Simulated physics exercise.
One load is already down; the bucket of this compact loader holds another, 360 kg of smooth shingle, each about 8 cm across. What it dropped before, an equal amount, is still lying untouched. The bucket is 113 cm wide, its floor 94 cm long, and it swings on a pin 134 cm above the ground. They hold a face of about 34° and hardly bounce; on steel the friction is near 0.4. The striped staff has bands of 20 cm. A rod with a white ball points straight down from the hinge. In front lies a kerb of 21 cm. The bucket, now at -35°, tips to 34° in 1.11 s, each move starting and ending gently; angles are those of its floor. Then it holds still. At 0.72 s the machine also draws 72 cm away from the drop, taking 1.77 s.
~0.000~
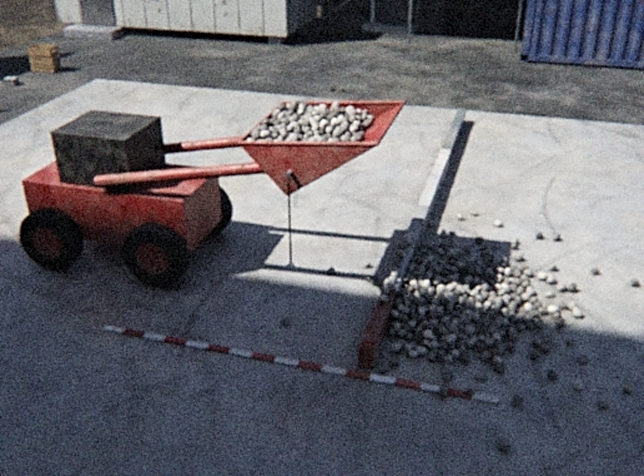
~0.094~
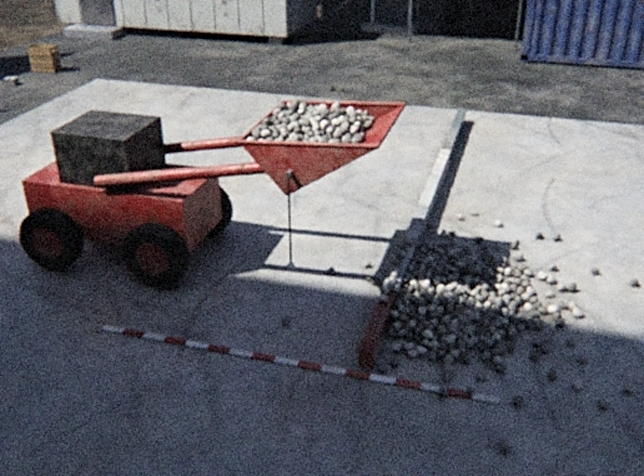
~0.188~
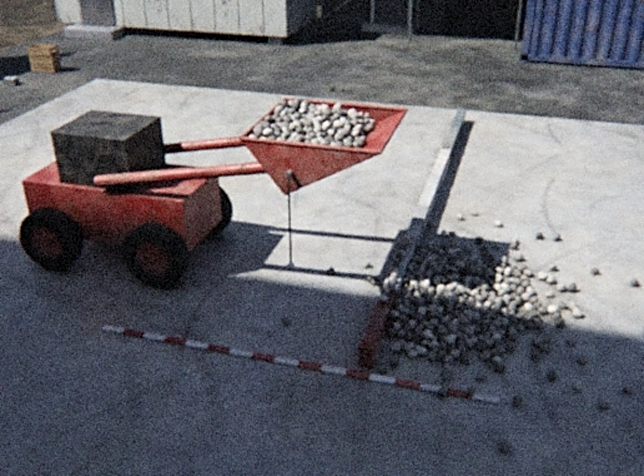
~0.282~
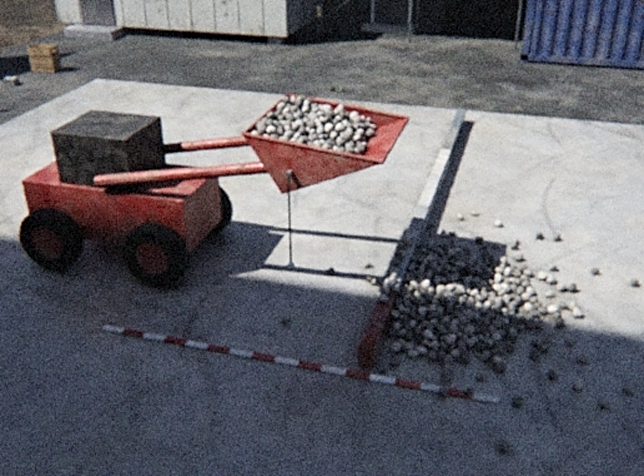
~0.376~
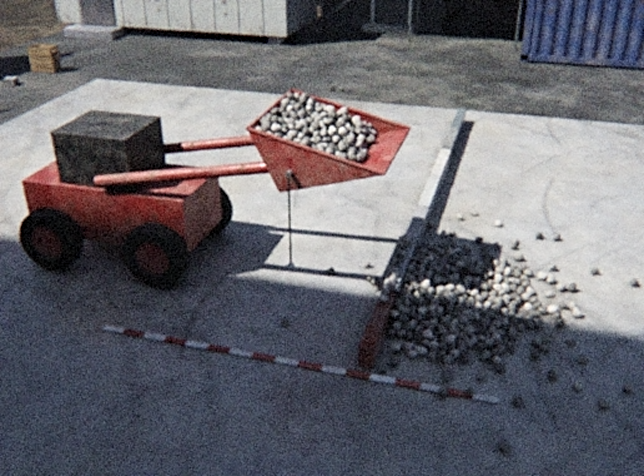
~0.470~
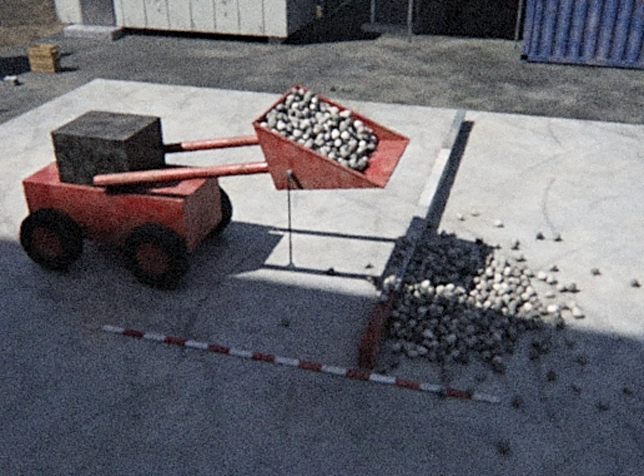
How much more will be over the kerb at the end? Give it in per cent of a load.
Some 34 per cent is added.
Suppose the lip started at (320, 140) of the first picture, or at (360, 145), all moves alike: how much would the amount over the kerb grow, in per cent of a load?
About 0 and 15 per cent.
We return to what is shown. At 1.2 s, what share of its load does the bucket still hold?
It holds some 60 per cent.
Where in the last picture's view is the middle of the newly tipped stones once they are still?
Their middle is at about (380, 278).
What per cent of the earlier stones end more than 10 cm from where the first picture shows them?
About 5 per cent.
After 0.8 s the floor is at 23°; in per cent of one load, 100 in the bucket, 3 on this side of the kerb, 97 over the kerb; the foremost stones are at (607, 337).
After 1.2 s the floor is at 34°; in per cent of one load, 59 in the bucket, 42 on this side of the kerb, 99 over the kerb; the foremost stones are at (607, 337).
After 2.9 s the floor is at 34°; in per cent of one load, 0 in the bucket, 68 on this side of the kerb, 132 over the kerb; the foremost stones are at (607, 337).
After 5.5 s the floor is at 34°; in per cent of one load, 0 in the bucket, 68 on this side of the kerb, 132 over the kerb; the foremost stones are at (607, 337). Net gain over the kerb, 34.
